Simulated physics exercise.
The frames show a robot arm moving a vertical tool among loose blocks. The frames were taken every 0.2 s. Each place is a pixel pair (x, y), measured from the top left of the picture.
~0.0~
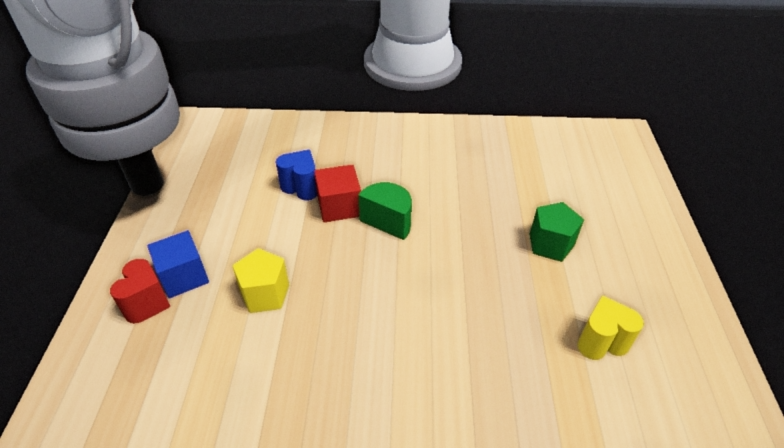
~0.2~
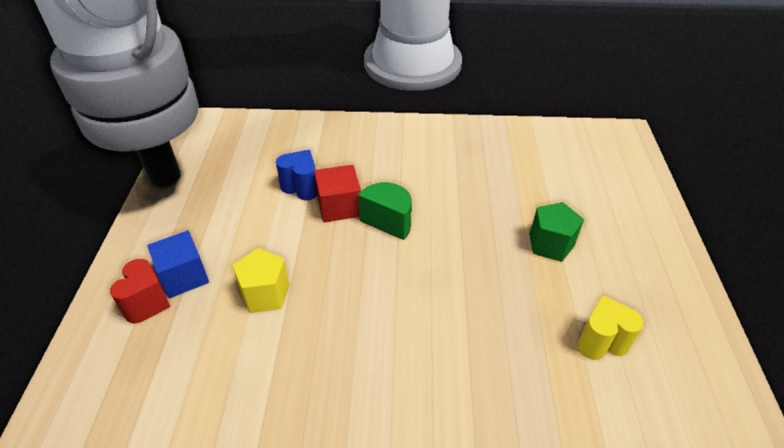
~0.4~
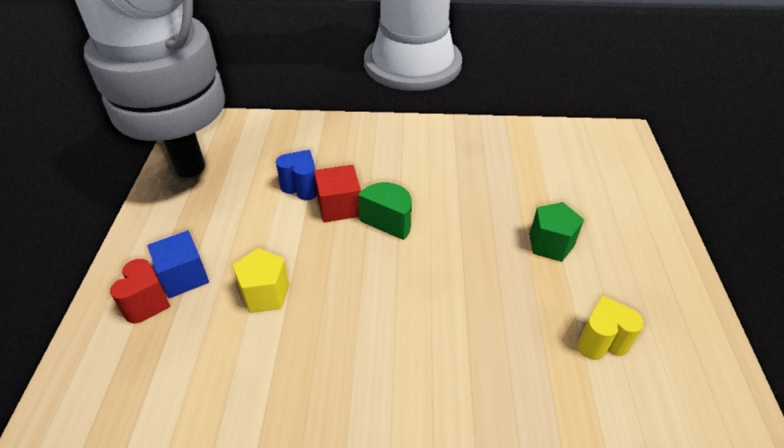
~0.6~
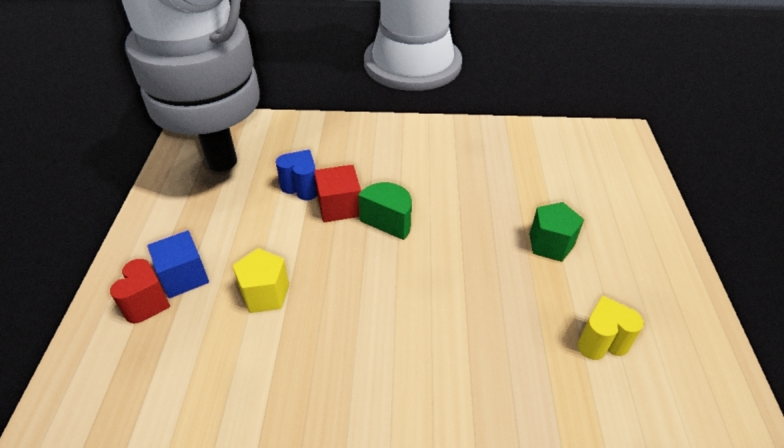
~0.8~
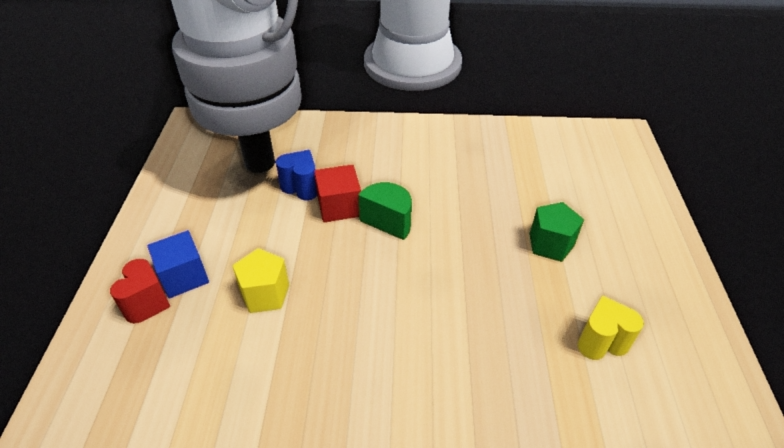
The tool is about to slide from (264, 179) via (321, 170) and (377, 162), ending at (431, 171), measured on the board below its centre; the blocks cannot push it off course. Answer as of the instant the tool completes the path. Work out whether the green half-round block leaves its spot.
Once the path ends, it is somewhere new.
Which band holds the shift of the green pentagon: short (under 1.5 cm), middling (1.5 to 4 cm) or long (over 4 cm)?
Net shift: Below 1.5 cm.
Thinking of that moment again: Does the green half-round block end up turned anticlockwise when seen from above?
I believe so.
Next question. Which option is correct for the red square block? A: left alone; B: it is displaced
B: It is displaced.
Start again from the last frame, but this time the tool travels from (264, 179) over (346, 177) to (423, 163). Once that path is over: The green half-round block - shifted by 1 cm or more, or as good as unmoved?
Once the path is done, it is somewhere new.
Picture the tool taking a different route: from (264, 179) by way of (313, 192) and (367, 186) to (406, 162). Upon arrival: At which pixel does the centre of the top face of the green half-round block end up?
Just about (405, 206).
On the path given first. One third of the way, tool at (321, 154); blue heart at (343, 161), turned 35° clockwise; red square block at (359, 192), turned 35° clockwise; green half-round block at (401, 203), turned 40° anticlockwise.
Two thirds of the way, tool at (378, 146); blue heart at (359, 161), turned 75° clockwise; red square block at (360, 193), turned 40° clockwise; green half-round block at (401, 204), turned 45° anticlockwise.
At the end, tool at (433, 156); blue heart at (359, 161), turned 75° clockwise; red square block at (360, 193), turned 40° clockwise; green half-round block at (401, 204), turned 45° anticlockwise; green pentagon in place.
